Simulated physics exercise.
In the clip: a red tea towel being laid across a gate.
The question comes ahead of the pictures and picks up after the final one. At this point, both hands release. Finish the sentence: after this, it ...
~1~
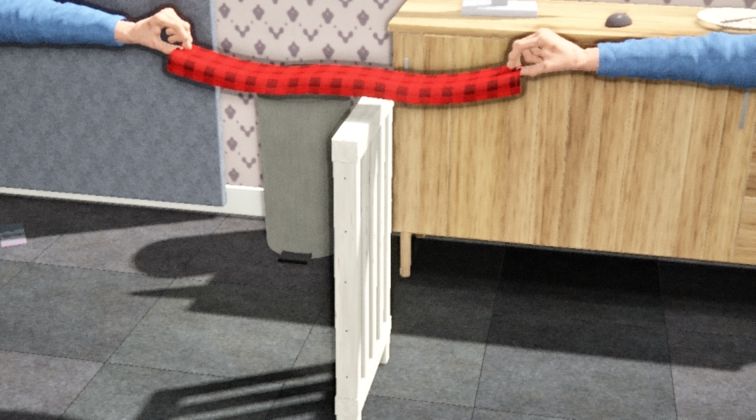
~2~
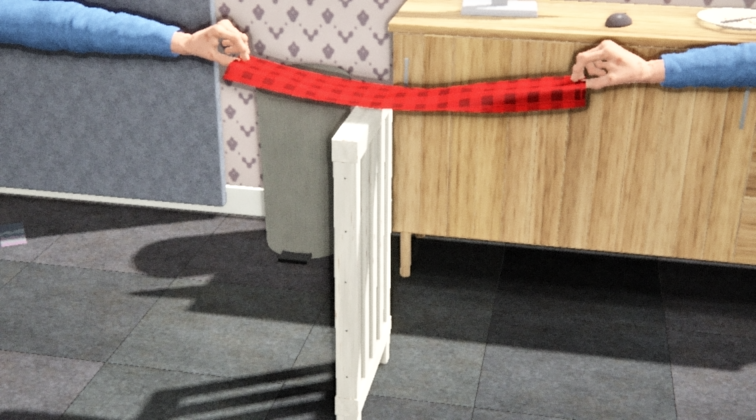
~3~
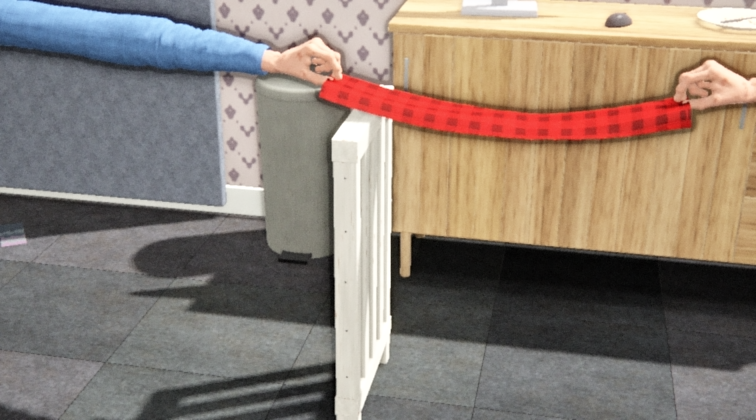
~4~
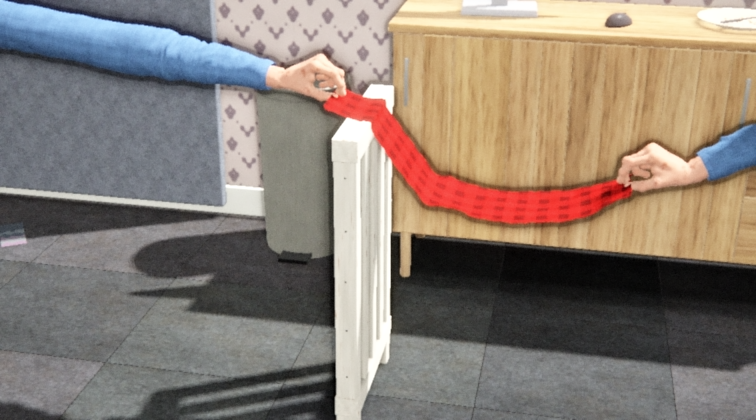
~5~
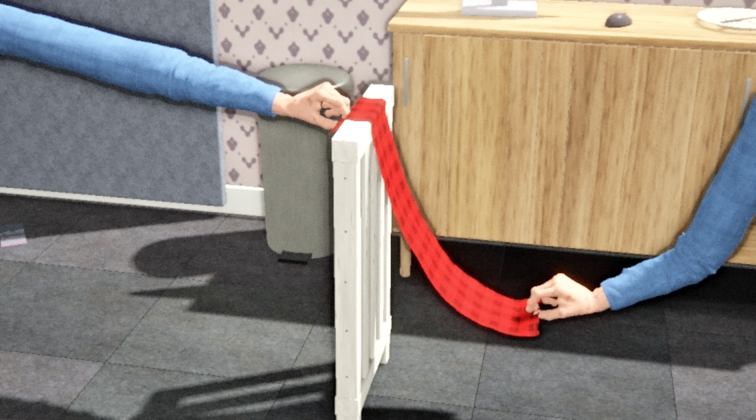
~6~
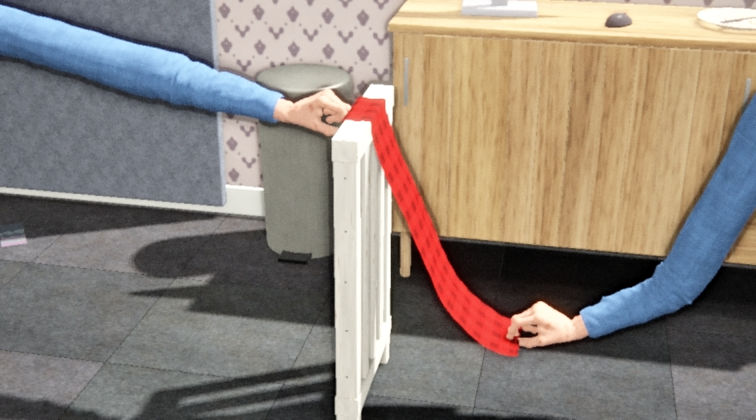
After this, it comes off on the right.
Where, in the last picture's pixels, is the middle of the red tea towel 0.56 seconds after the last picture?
About (419, 400).
Then, 0.30 s later than the last view, tea towel clear of the top and falling near (422, 293).
Then, 0.56 s later than the last view, tea towel in a heap on the floor near (419, 400).
Finally, tea towel in a heap on the floor near (421, 403). The red tea towel goes down on the right side.
